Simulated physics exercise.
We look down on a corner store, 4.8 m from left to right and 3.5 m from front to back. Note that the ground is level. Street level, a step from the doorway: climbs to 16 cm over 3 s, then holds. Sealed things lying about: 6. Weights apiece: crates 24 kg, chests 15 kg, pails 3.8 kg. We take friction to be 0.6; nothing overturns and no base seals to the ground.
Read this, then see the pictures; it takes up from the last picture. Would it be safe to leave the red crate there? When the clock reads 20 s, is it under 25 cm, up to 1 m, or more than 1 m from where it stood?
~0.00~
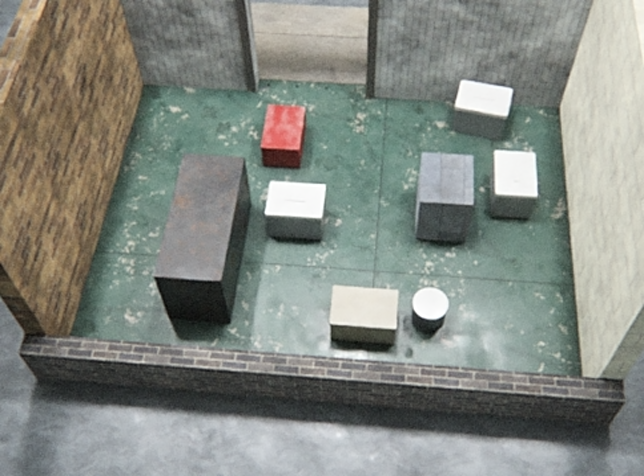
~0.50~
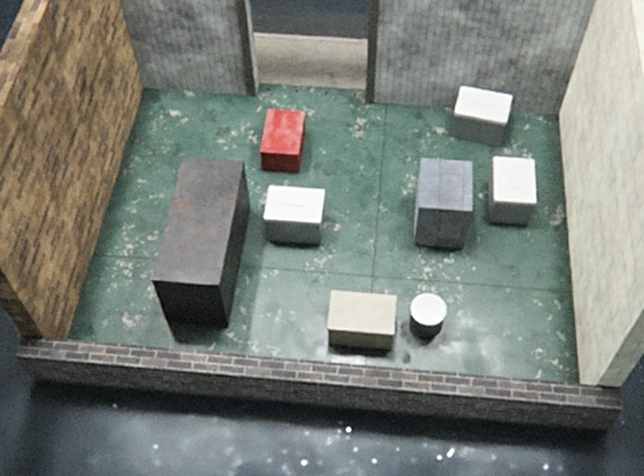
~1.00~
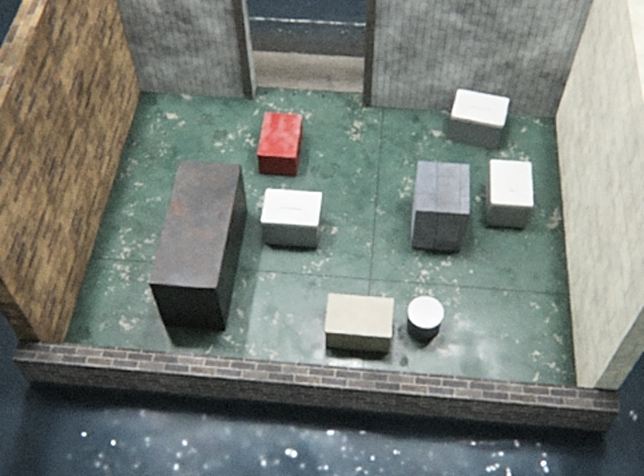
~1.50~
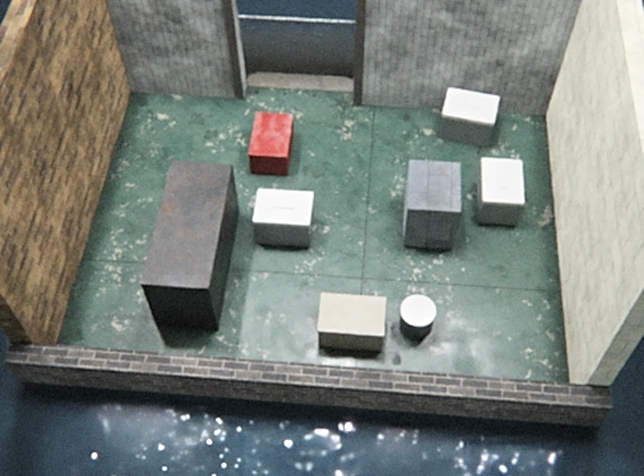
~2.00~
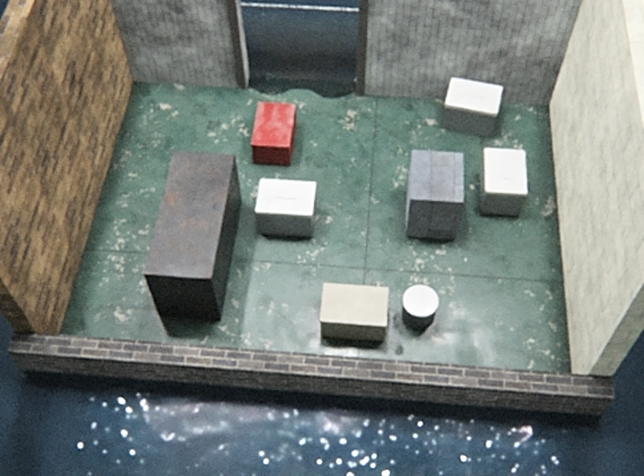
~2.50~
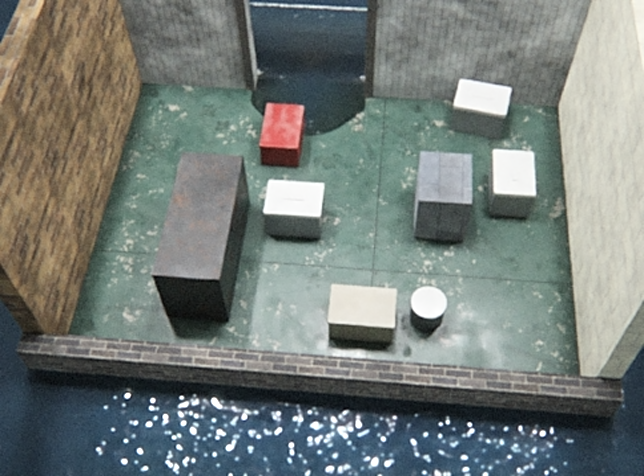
More than 1 m.
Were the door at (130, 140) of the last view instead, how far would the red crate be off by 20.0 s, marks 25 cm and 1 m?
Red crate: Goes a long way.
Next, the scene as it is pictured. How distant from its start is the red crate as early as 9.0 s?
Roughly 0 centimetres by that point.
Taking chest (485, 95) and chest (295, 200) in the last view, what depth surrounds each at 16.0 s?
7 and 9 cm.
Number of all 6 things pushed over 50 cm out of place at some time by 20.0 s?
6.
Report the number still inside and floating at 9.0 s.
The number is 1.
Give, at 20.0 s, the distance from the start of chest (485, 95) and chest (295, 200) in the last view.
120 cm and 100 cm respectively.
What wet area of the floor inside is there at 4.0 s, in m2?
Wet: Near 4.5 m2.
After 4.0 s the red crate is near (282, 126), 0.0 m from its start, aground; 0 afloat.
After 9.0 s the red crate is near (282, 127), 0.0 m from its start, aground; 1 afloat.
After 16.0 s the red crate is near (306, 151), 0.4 m from its start, afloat; 6 afloat.
After 20.0 s the red crate is near (458, 322), 2.9 m from its start, afloat; 6 afloat.
